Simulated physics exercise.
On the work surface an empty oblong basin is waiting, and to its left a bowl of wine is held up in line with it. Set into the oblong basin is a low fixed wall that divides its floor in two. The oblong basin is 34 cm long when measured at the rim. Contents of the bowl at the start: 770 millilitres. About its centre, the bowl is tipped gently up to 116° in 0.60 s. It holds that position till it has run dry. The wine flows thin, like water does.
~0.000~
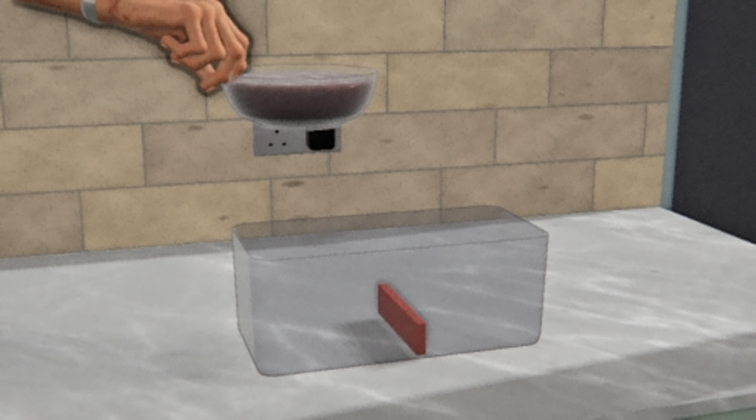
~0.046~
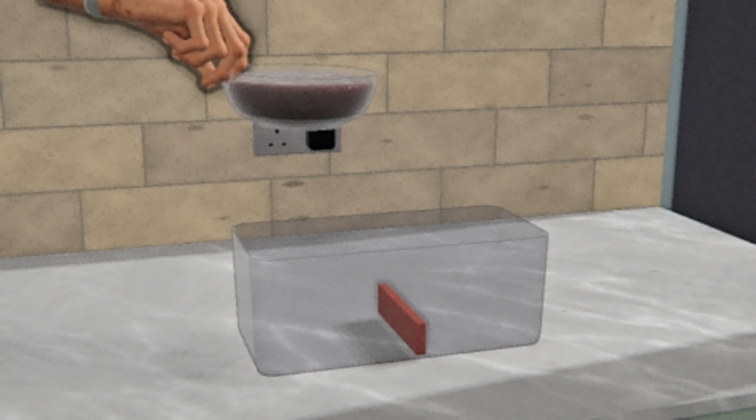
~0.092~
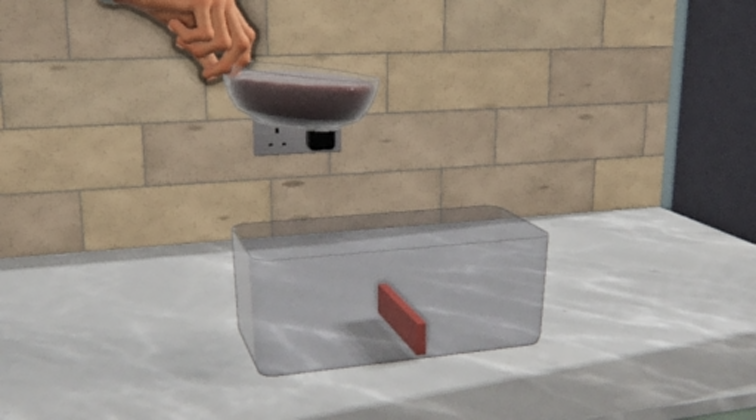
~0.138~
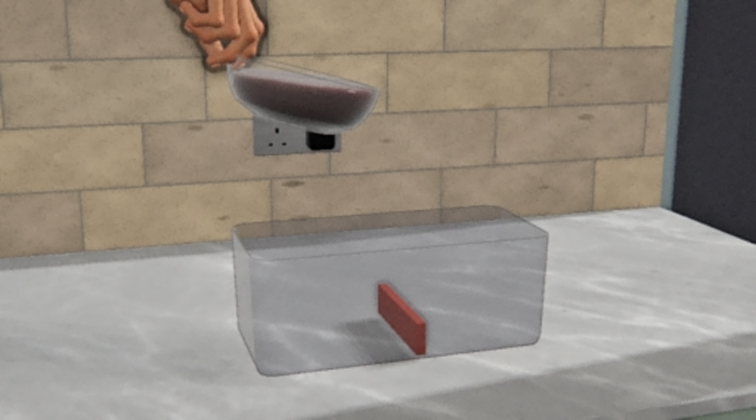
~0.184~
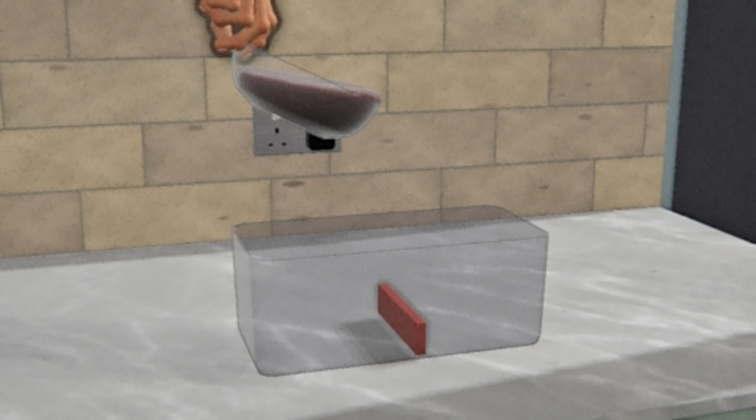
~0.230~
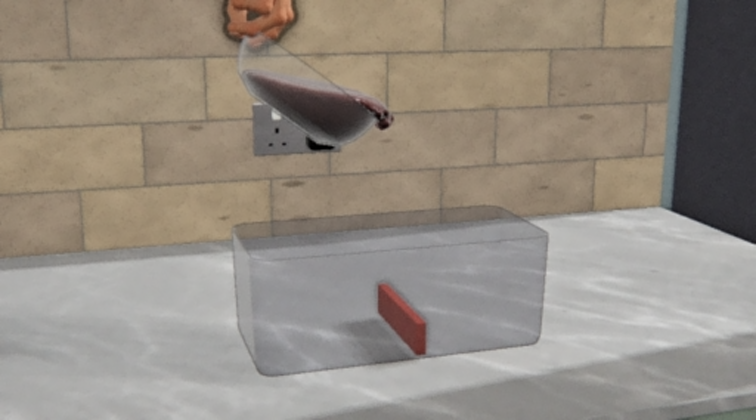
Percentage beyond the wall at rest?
54 per cent.
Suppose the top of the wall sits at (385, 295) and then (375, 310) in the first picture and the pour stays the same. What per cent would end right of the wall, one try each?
75 per cent first, 75 per cent second.
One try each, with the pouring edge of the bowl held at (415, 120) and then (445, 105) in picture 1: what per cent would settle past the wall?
Try 1: 65 %; try 2: 65 %.
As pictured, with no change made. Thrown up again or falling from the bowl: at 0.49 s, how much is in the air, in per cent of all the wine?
About 28 per cent.
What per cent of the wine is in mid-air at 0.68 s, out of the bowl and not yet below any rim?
Near 14 per cent, I'd say.
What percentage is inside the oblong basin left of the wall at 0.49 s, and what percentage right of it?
Lab note: Left near 12 %, right near 58.
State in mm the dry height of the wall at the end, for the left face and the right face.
Left 26 mm, right 20 mm.
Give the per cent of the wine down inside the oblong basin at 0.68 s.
Reading: Approx. 86 %.
After 0.49 s the tilt is 107° and 1 per cent is still to pour, 12 is left of the wall and 59 right of it.
After 0.68 s the tilt is 116° and 0 per cent is still to pour, 30 is left of the wall and 57 right of it.
After 0.88 s the tilt is 116° and 0 per cent is still to pour, 40 is left of the wall and 58 right of it.
After 1.10 s the tilt is 116° and 0 per cent is still to pour, 44 is left of the wall and 54 right of it.
In the end 44 per cent lies left of the wall, 54 right of it and 2 outside.
